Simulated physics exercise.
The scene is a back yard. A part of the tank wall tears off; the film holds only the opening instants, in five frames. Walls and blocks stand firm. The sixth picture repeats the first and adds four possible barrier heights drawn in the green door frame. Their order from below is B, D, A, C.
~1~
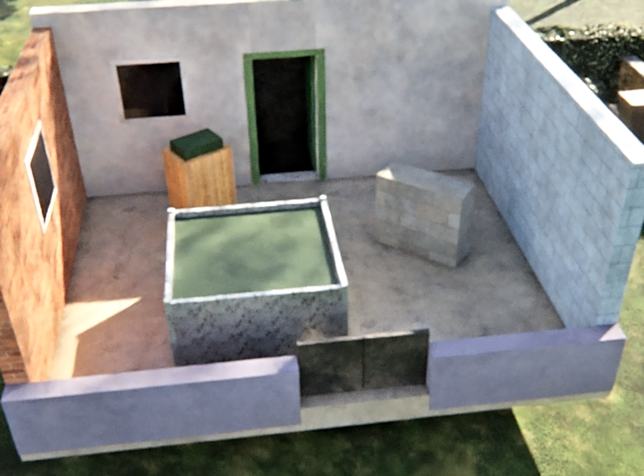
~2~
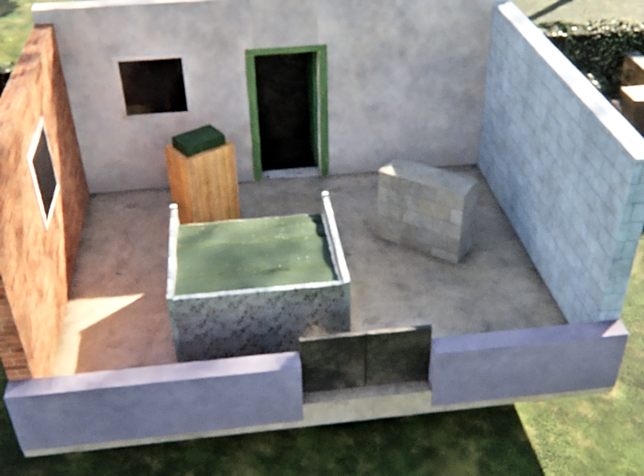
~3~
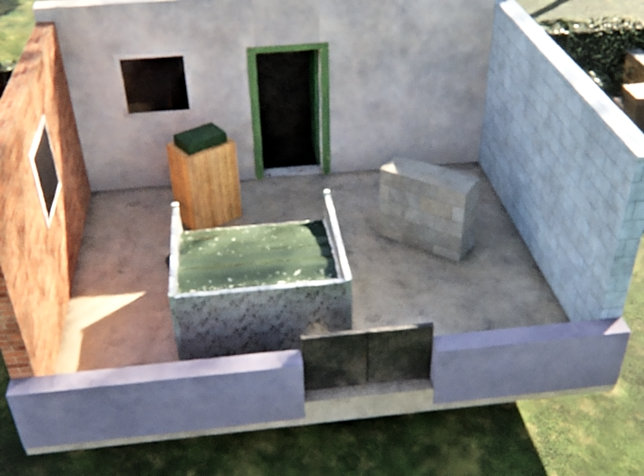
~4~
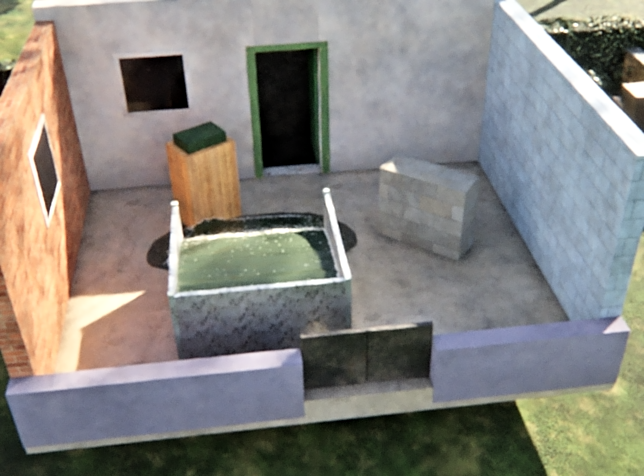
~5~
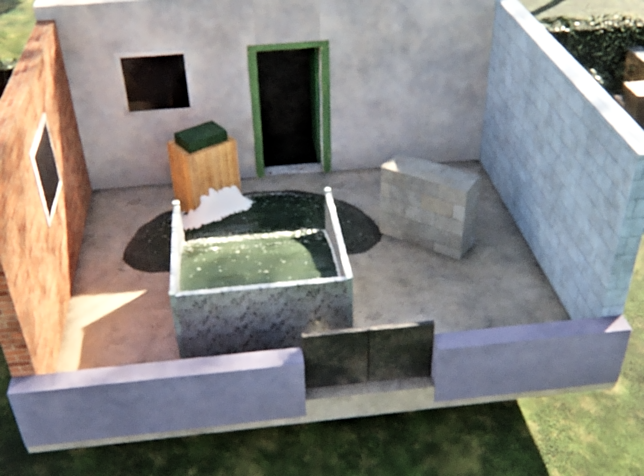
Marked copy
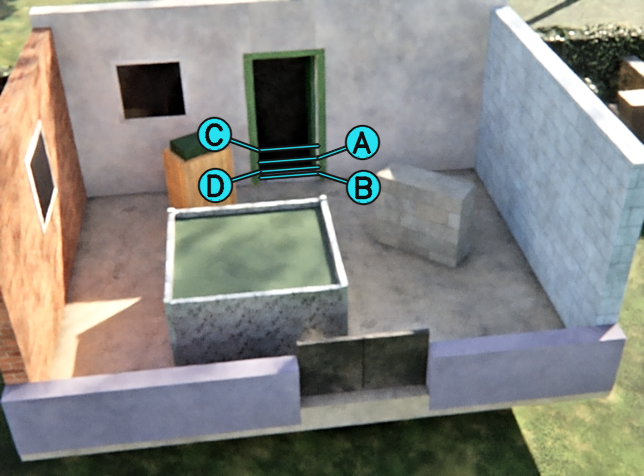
We see a walled back yard with a green-framed doorway, a shut gate and a tank of greenish water; the tank's far side disappears, and water pours out behind it, spreading across the ground to both sides.
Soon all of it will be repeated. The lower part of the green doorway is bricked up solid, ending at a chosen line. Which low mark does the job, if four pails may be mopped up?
Choose C.
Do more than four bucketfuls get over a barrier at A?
Yes, it does.
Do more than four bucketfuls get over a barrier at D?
Yes, it does.
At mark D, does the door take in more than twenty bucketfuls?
Yes, it does.
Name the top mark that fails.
It is A.
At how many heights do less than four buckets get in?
One.
In cyan, A at (289, 160); B at (289, 175); C at (288, 148); D at (289, 169); from the bottom up B, D, A, C.
With A, about 12 bucketfuls get in.
With B, dozens of bucketfuls pour in.
With C, a splash gets over, under a bucket.
With D, dozens of bucketfuls pour in.
